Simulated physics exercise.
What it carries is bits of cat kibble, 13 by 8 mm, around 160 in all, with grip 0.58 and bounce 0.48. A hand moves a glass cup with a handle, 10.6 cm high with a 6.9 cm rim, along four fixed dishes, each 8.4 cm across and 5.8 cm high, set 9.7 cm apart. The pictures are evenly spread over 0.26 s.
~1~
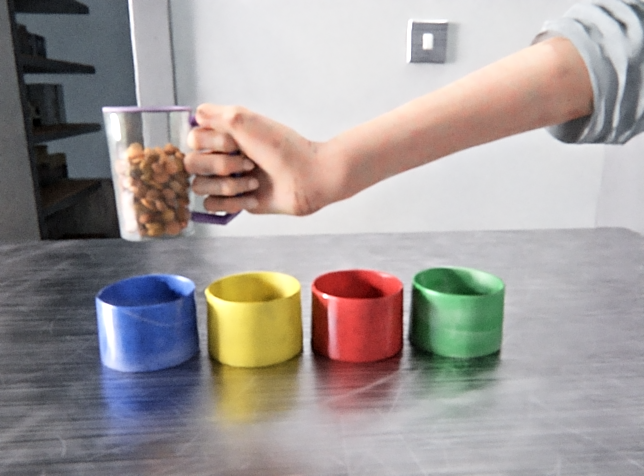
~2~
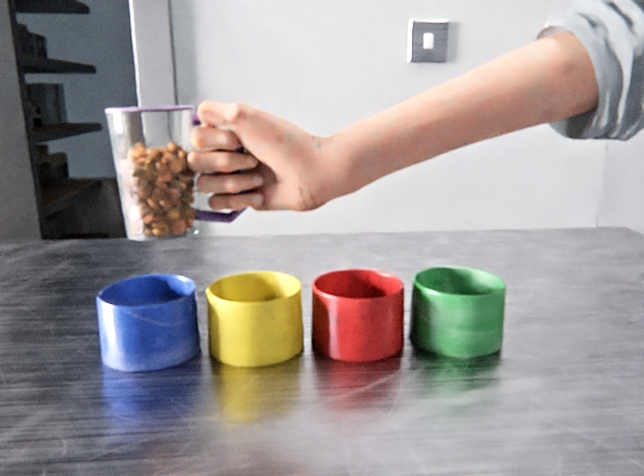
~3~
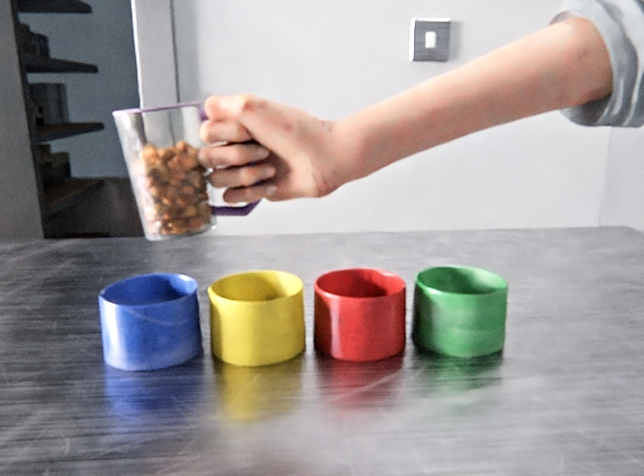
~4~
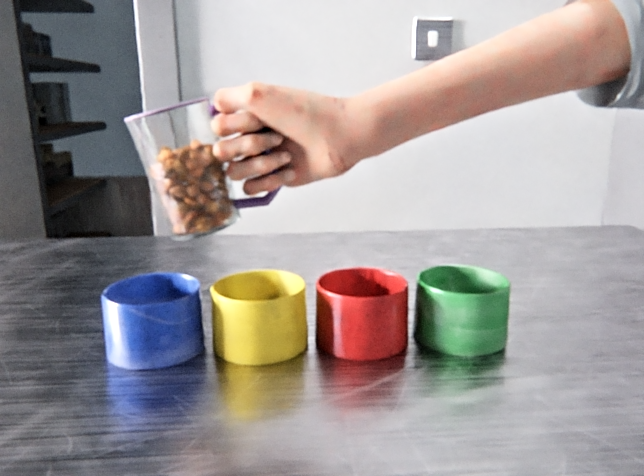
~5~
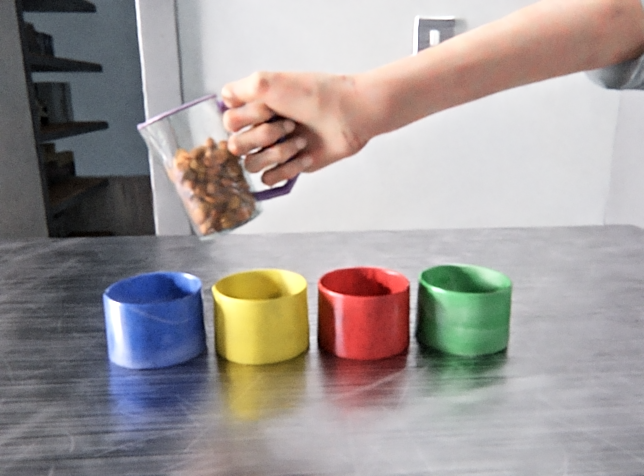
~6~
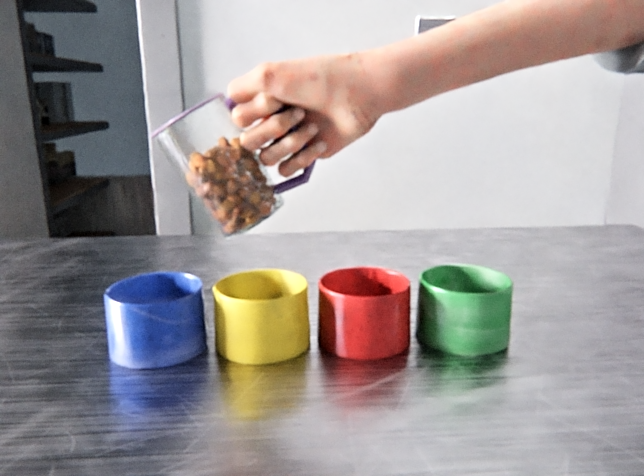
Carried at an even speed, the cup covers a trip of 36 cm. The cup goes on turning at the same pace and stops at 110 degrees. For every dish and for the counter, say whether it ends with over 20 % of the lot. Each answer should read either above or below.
Red - above, blue - below, green - above, yellow - below, counter - below.
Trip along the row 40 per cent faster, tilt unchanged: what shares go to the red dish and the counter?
Shares: Red 0, counter 0.
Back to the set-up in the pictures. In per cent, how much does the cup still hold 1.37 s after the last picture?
Somewhere near 40 per cent.
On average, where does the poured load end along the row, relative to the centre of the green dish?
Near 4 cm, shifted toward decreasing x.
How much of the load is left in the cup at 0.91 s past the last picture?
Roughly 55 percent.
Then, 0.55 s after the last picture, tilt 109 degrees; cup holds 95 %.
Then, 0.91 s after the last picture, tilt 110 degrees; cup holds 55 %, red 30 %.
Then, 1.37 s after the last picture, tilt 110 degrees; cup holds 40 %, red 30 %, green 20 %.
In the end, red 30 %, blue 0 %, green 50 %, yellow 0 %, counter 5 %, cup 10 %.
